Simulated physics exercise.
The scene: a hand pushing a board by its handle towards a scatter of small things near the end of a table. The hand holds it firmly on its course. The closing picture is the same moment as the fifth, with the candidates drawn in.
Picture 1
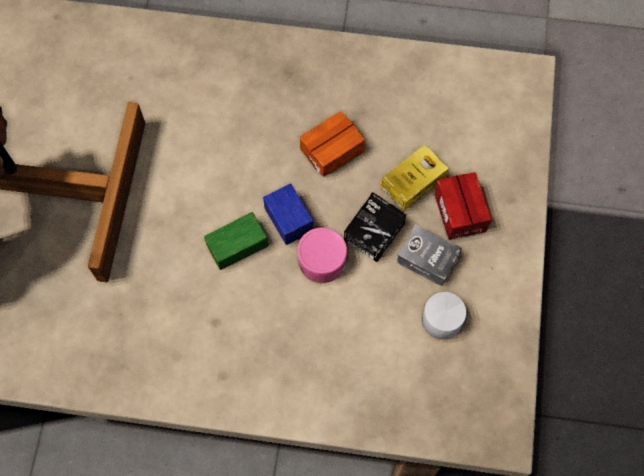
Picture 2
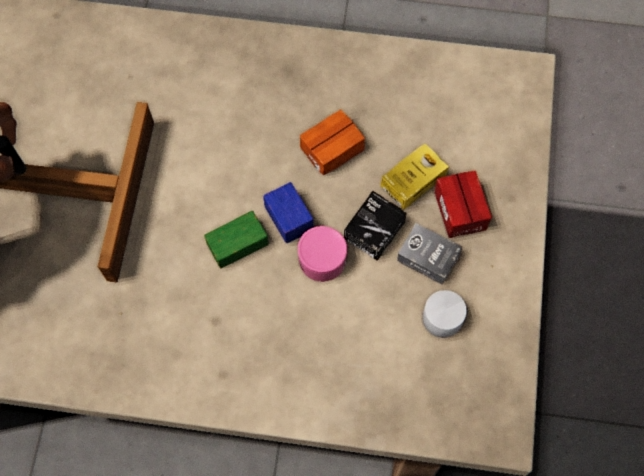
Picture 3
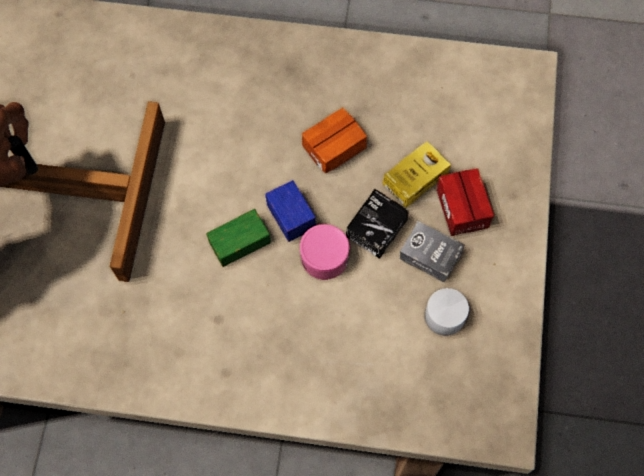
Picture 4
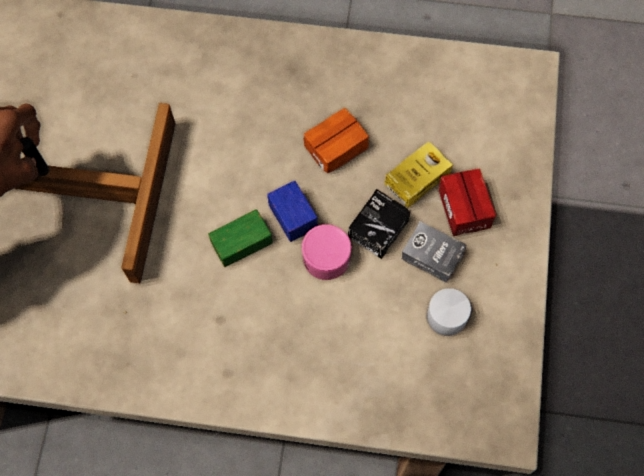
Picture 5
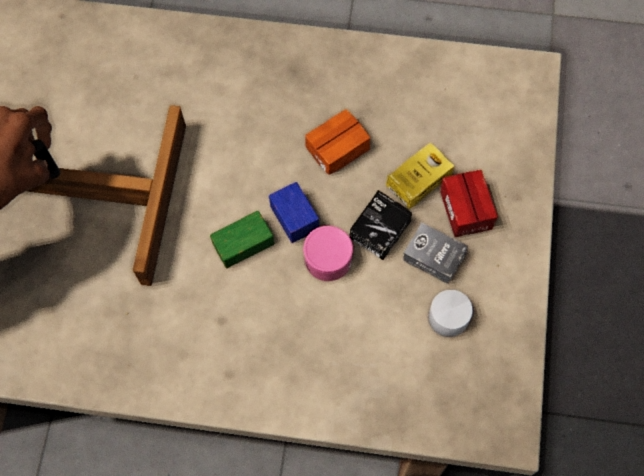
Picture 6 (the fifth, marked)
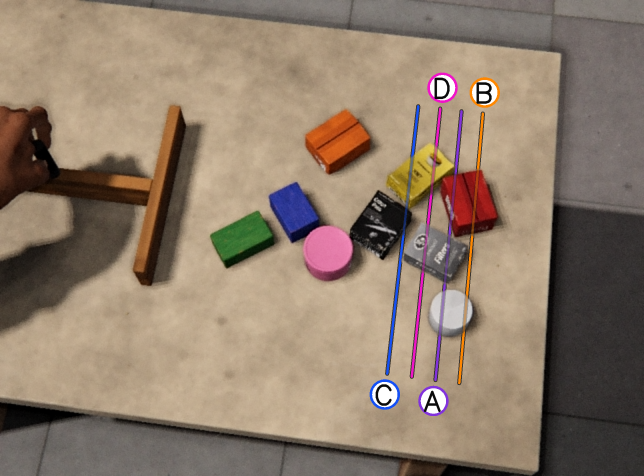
A hand slid a wooden board by its handle slowly to the right across a table, drawing closer to a scatter of small coloured boxes, blocks and round tubs, which stayed where they were.
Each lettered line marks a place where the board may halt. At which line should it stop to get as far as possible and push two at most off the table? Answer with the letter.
No third one falls up to B.
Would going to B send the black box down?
By then, no.
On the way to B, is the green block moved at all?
Yes.
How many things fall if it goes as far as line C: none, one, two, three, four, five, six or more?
The count is none.
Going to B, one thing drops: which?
The grey box goes over.
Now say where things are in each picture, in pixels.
In the first frame, pink tub (322, 256); orange box (333, 144); grey box (429, 256).
In the second frame, board (123, 182); green block (237, 240).
In the third frame, board (135, 182); black box (378, 223).
In the fourth frame, board (146, 183); blue block (293, 211).
In the fifth frame, board (157, 185); pink tub (328, 254); orange box (338, 142); grey box (435, 253).
On the marked copy, A at (449, 238); B at (472, 241); C at (404, 232); D at (427, 235).
Following B. Soon after the start, board (268, 199); pink tub (333, 255); green block (293, 250).
Later, board (382, 213); grey box (494, 269); red box (485, 203).
In the end, board (471, 224); grey box over the edge; red box (545, 199); one fallen.
As for the rest, A is within the limit but short; C is within the limit but short; D is within the limit but short.
